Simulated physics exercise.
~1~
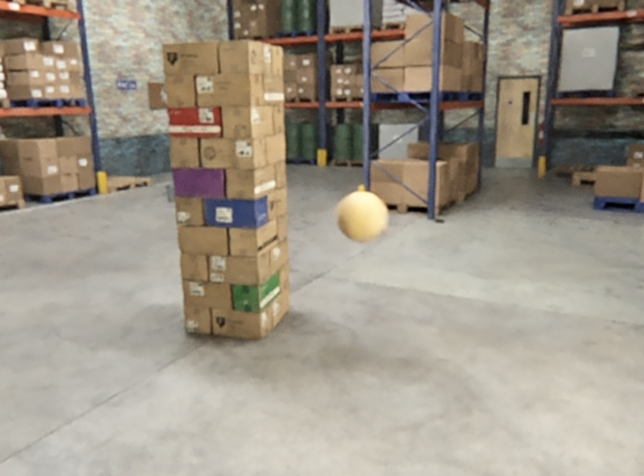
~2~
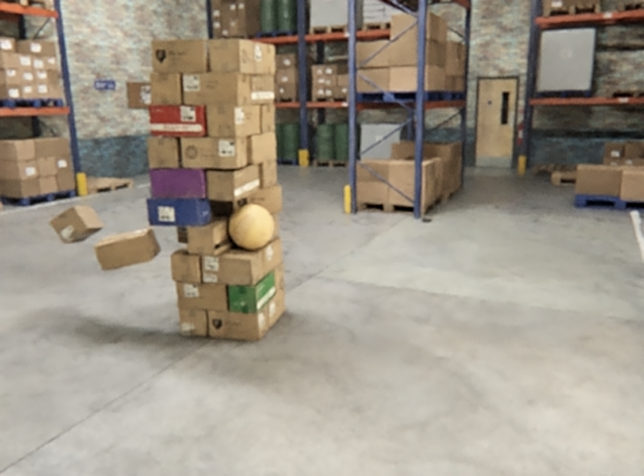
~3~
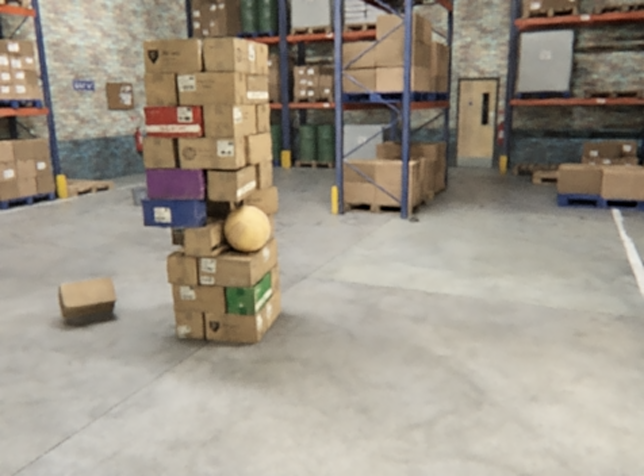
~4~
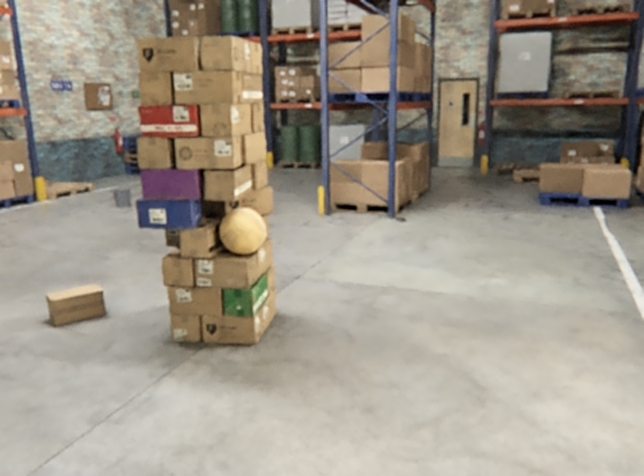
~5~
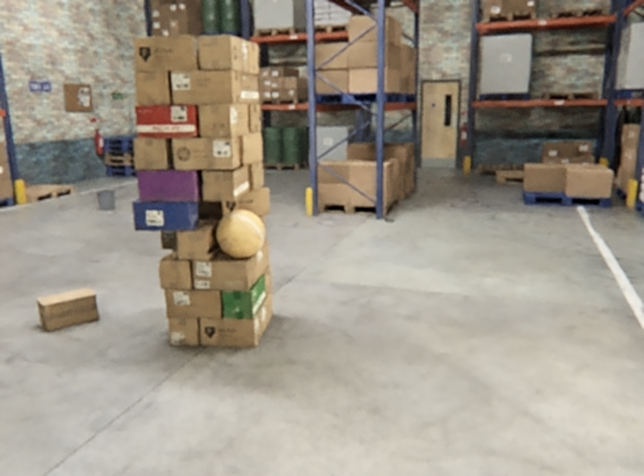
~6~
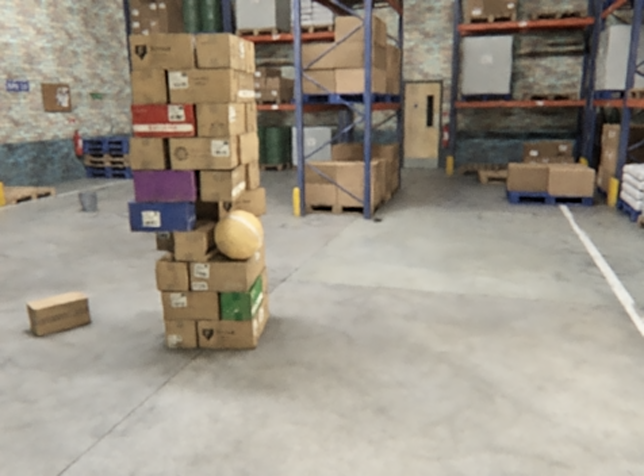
A wooden ball hits a tall parcel tower, knocking two parcels out, but the tower stands.
